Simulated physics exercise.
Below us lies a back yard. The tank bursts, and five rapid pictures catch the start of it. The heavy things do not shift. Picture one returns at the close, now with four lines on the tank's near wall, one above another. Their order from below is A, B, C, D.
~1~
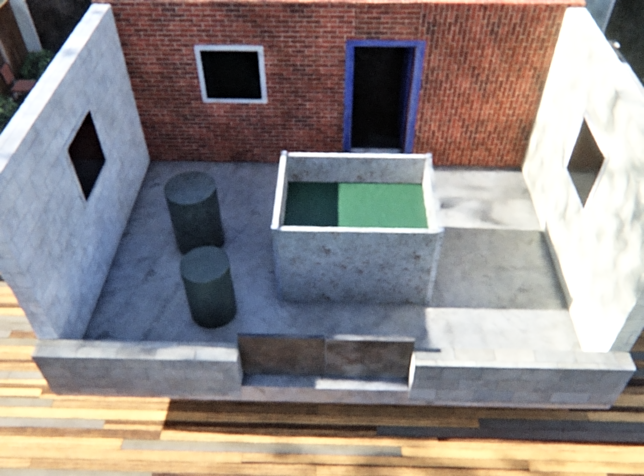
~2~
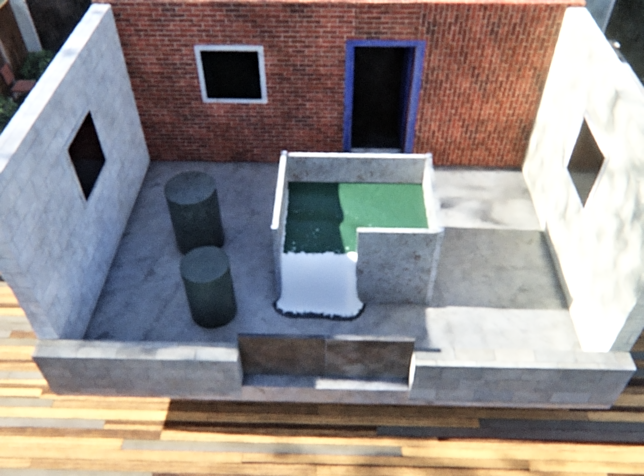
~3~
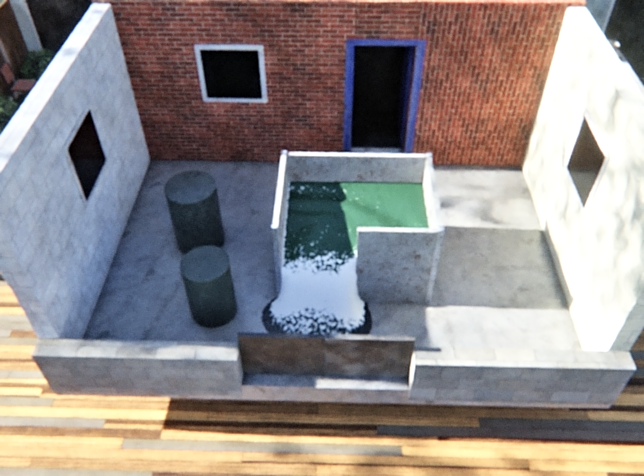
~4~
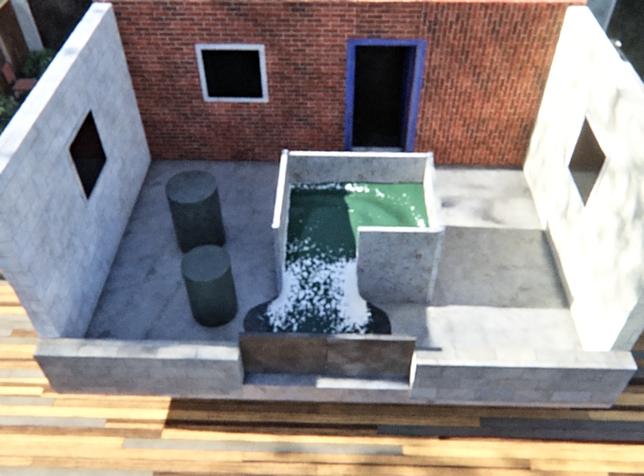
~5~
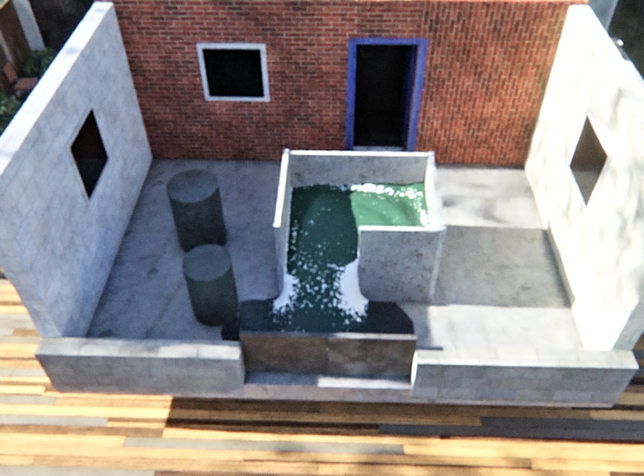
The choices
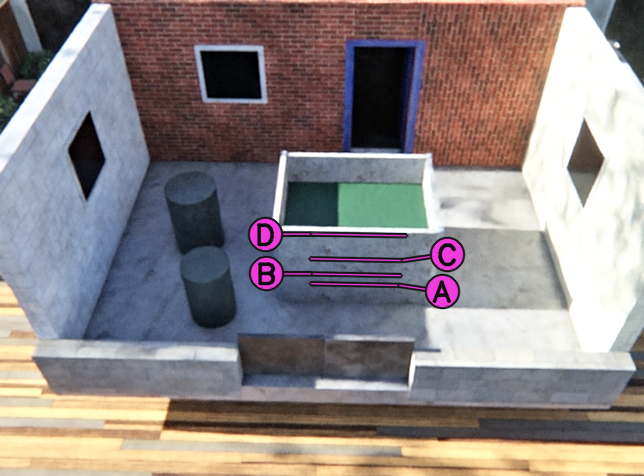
Green water pouring from a broken-open corner of a raised concrete tank, foaming white and spreading across a walled back yard.
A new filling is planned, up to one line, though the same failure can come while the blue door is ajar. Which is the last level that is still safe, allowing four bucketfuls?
Choose C.
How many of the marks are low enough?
Three.
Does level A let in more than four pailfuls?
No, that is safe.
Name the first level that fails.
Level D.
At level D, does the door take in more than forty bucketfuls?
No, less.
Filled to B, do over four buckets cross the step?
No, that is safe.
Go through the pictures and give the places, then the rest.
Water in the tank at rest, its middle at (355, 216); foot of the blue doorway at (376, 164); shut gate at (326, 343).
Water covers 1 % of the ground and shows as far out as (358, 307).
Water covers 4 % of the ground and shows as far out as (362, 304).
Water covers 7 % of the ground and shows as far out as (263, 312).
Water covers 10 % of the ground, its front hidden from here.
On the marked copy, A at (355, 284); B at (355, 274); C at (356, 259); D at (357, 234); from the bottom up A, B, C, D.
Choosing A, nothing gets over.
Choosing B, nothing gets over.
Choosing C, a bucket or two gets in.
Choosing D, about 13 bucketfuls get in.
